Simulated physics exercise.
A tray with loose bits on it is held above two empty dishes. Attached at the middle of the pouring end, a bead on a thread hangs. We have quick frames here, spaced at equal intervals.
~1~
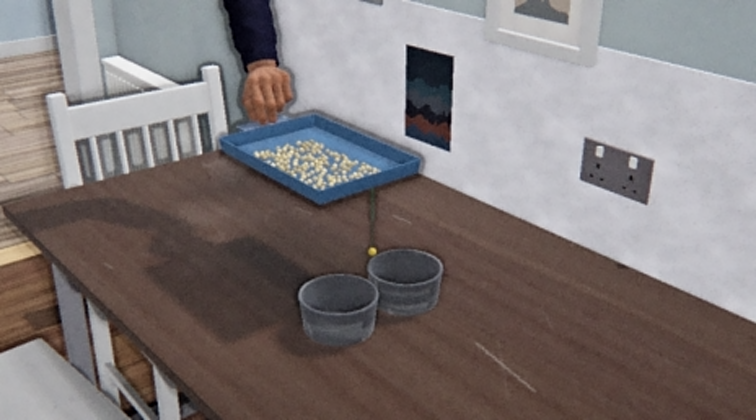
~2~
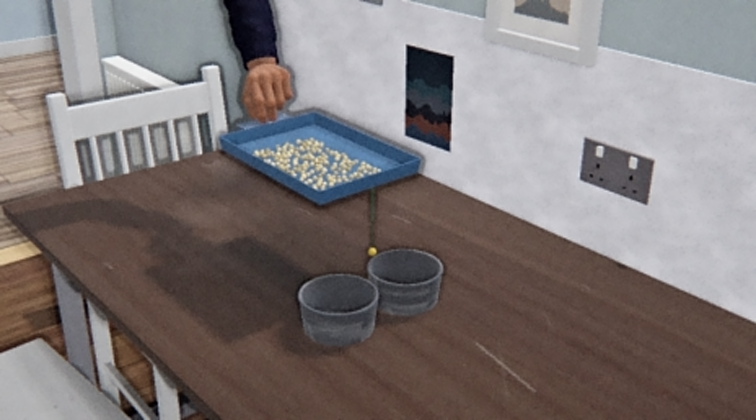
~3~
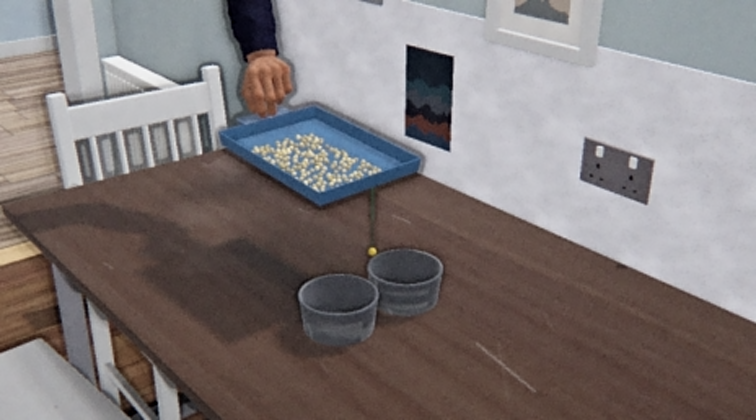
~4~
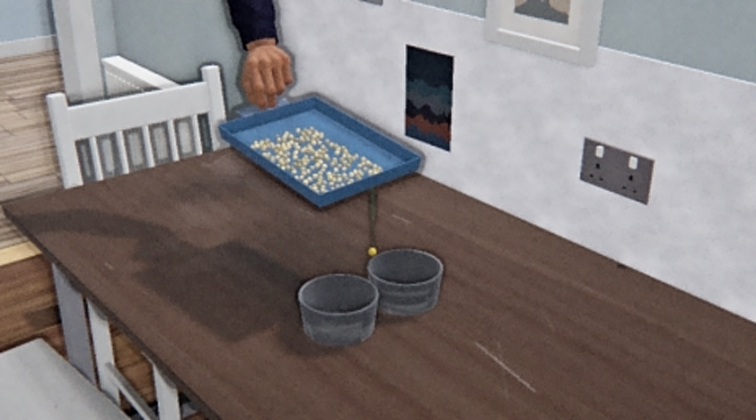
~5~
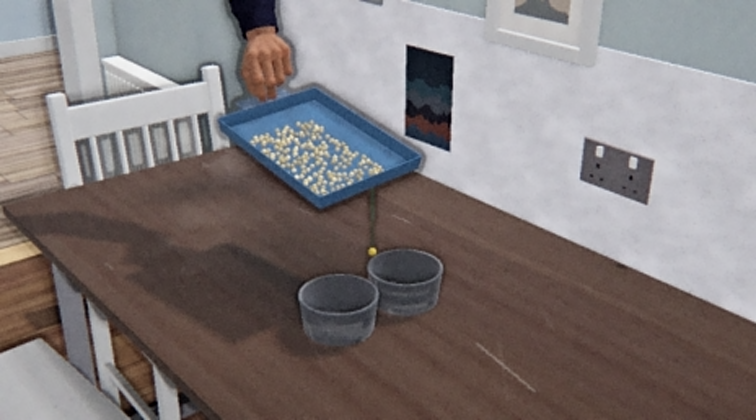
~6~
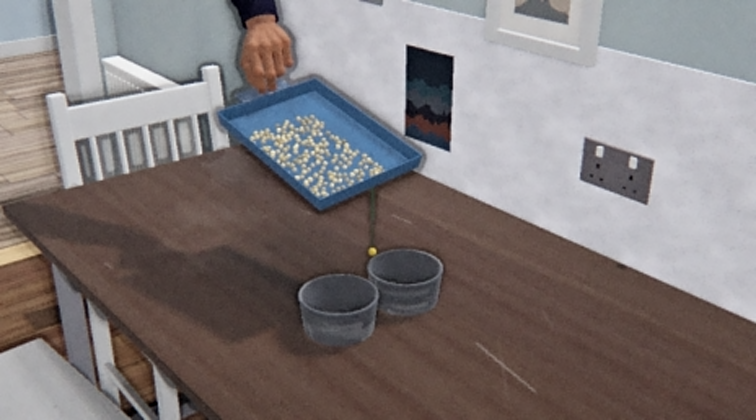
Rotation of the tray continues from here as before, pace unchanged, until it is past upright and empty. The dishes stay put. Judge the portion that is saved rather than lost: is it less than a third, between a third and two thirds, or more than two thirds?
Looks to me like the dishes keep more than two parts in three.
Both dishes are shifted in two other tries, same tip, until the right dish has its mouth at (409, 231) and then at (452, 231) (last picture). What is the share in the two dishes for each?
Roughly 0% on the first try and 0% on the second.
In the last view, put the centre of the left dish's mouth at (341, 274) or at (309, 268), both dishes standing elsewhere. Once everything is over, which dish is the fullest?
In order: The left-hand one. Then: The left-hand one.
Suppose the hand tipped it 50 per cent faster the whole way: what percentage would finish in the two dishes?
Something like 90 in a hundred.
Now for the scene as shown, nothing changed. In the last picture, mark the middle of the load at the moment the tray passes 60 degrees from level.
Centre estimate: (327, 188).
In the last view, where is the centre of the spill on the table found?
Close to (289, 295).
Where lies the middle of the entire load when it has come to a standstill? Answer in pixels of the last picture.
Roughly at (336, 323), give or take.
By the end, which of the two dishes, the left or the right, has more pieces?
The winner: The left side.
Soon, tray tipped steeply; nearly all on the tray; a stray few in the left dish; a stray few in the air.
A while on, tray tipped past a quarter turn; about a third on the tray; about half in the left dish; about a quarter in the air.
Towards the end, tray tipped past a quarter turn; most in the left dish; a small part outside both.
Finally, tray tipped past a quarter turn; most in the left dish; none in the right dish; a small part outside both.
